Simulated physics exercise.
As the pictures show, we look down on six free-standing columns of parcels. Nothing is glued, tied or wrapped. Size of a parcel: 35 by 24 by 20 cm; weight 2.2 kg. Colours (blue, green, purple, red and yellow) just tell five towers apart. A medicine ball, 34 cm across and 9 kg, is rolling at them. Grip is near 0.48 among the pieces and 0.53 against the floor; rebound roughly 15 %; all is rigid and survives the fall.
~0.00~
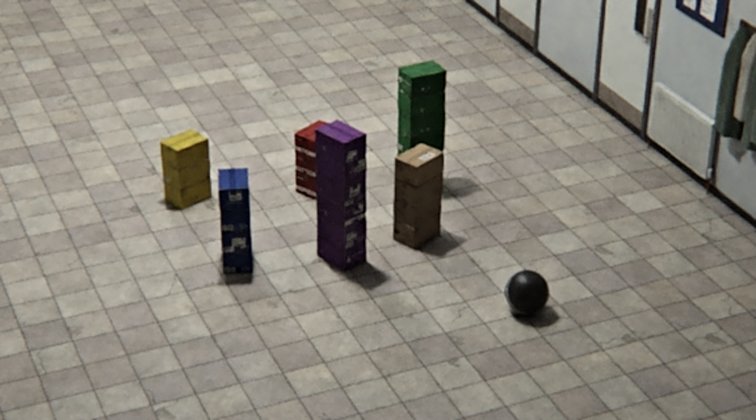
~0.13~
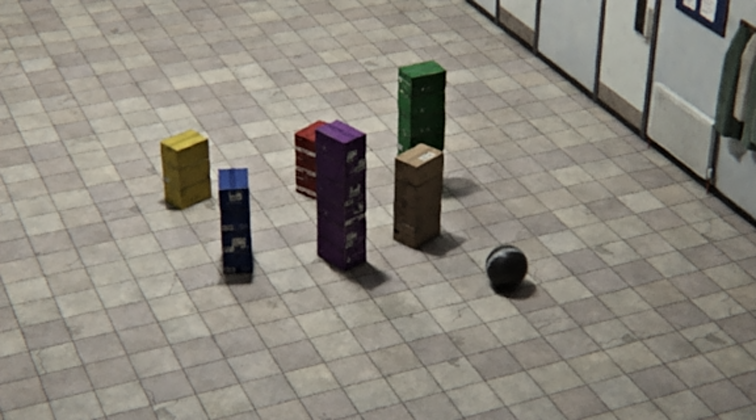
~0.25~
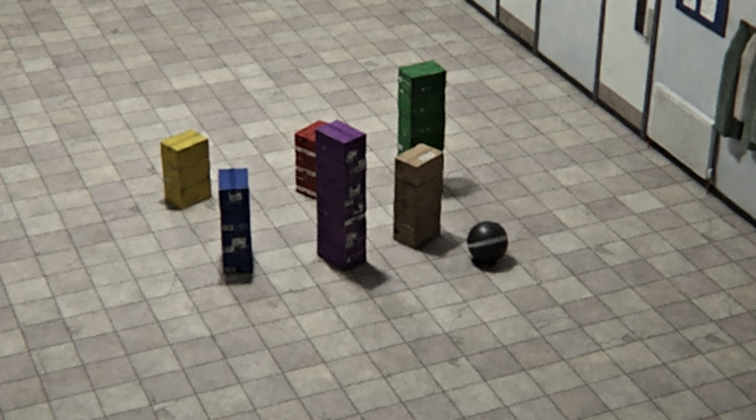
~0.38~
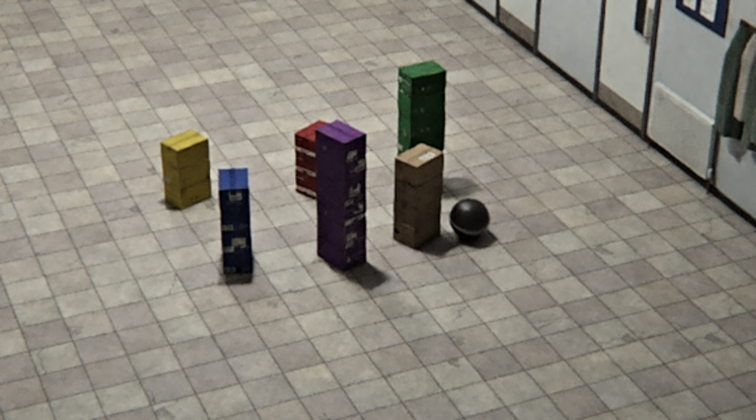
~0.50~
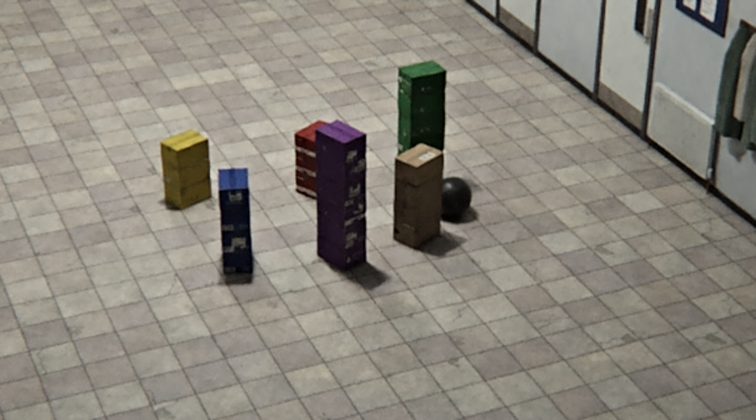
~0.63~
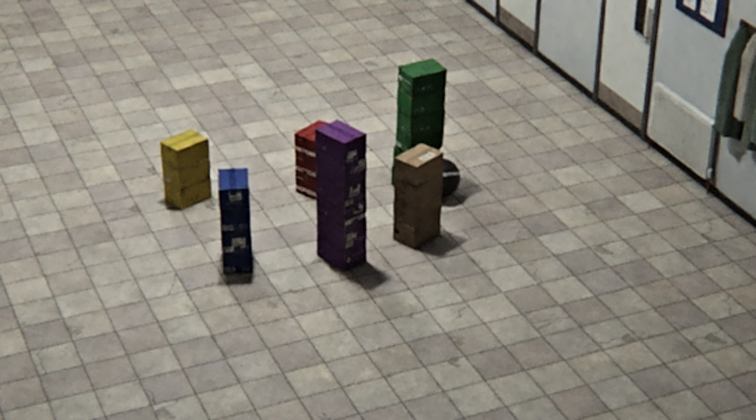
The clip opens on six standing columns of parcels on a tiled floor, with a dark ball at the lower right. The ball rolls up and to the left, passing behind the brown column, then meets the base of the green column, which leans very slightly while the others stay still.
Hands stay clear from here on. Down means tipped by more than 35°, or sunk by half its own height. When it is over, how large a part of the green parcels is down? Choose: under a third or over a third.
The part is over a third.
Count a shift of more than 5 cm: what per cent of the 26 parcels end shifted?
25 per cent.
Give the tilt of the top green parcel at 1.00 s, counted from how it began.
Some 20°.
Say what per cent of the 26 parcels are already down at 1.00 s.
At that moment 0 per cent.
Around 1.00 s, ball still moving; none of the 6 green parcels down (0 of 26 in all colours); top green parcel tipped 20°.
Around 1.42 s, ball still moving; 4 of the 6 green parcels down (4 of 26 in all colours); top green parcel on its side.
Finally (2.0 s), ball rolling away; 4 of the 6 green parcels down (4 of 26 in all colours); top green parcel on its side; top purple parcel unmoved. That is 67 per cent. Seen by the last camera, middles, top green parcel near (507, 196), top purple parcel near (341, 142).
